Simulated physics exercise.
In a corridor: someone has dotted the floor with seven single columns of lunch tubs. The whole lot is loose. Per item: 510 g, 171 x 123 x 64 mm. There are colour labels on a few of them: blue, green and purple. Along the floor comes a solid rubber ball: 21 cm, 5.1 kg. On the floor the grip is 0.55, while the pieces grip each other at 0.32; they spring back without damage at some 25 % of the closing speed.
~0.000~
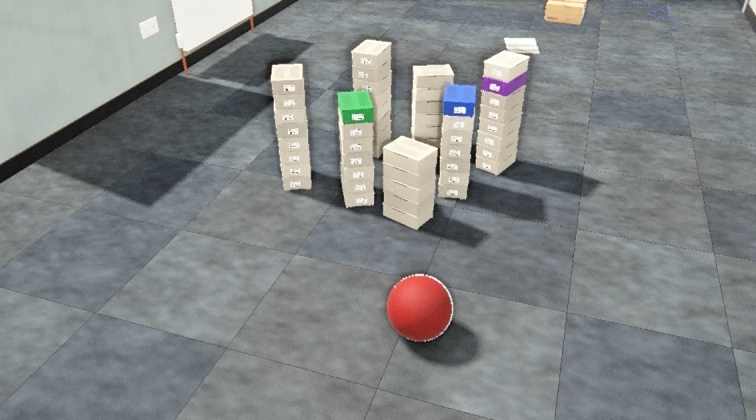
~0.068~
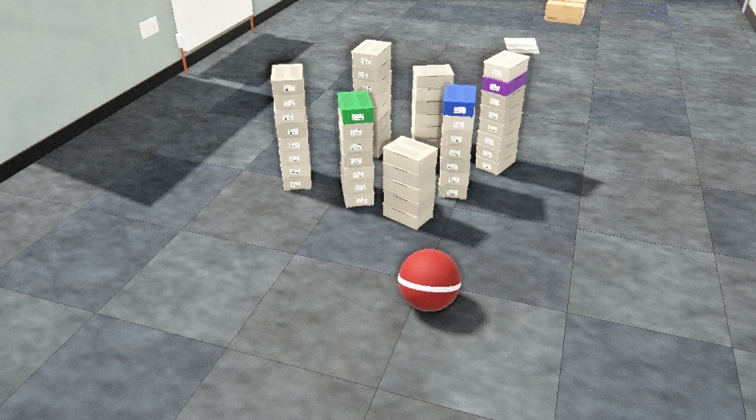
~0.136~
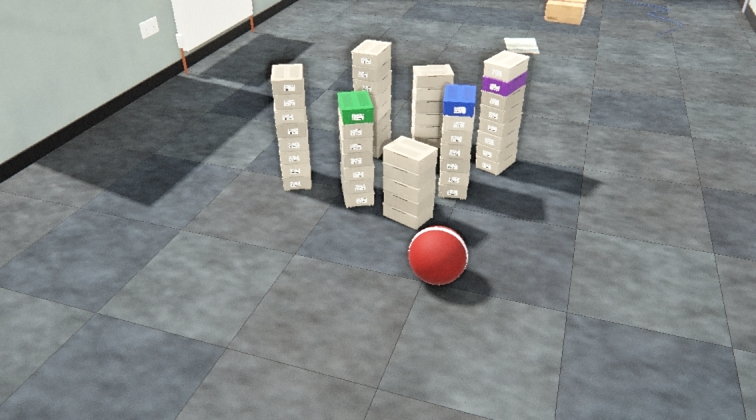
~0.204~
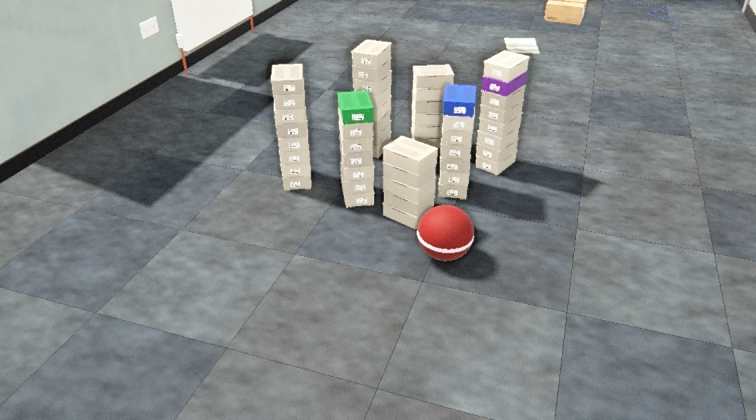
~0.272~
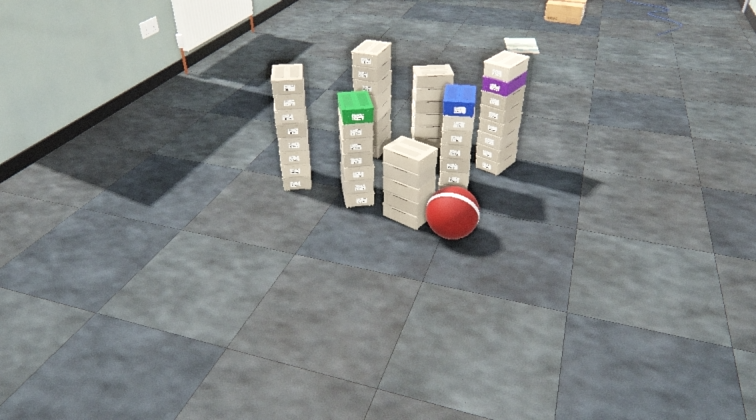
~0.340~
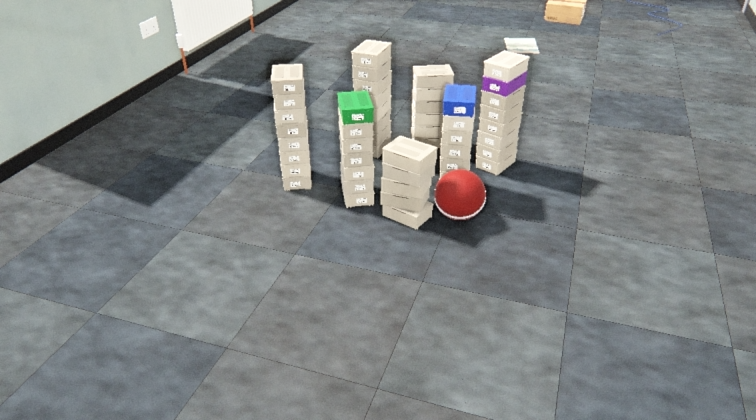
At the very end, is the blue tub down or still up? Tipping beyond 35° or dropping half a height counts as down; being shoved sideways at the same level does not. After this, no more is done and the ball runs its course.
At the very end the blue tub is down.
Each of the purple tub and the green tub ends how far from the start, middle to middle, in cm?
Purple: 2 cm, green: 0 cm.
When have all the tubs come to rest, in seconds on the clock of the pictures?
At roughly 1.5 seconds.
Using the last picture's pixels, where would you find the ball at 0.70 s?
(498, 161), roughly.
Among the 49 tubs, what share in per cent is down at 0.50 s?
5 percent by then.
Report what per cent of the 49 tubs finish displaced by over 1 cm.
It comes to 45 percent.
After 0.50 s, ball still moving; 2 of the 49 tubs down; blue tub 23° from how it stood, 34 mm lower.
After 0.70 s, ball still moving; 4 of the 49 tubs down; blue tub on its side; purple tub 11 mm from its place.
In the end (1.8 s), ball rolling away; 6 of the 49 tubs down; blue tub 38 cm lower; purple tub 22 mm from its place; green tub unmoved. From the last view, middles, blue tub near (400, 178), purple tub near (508, 79).
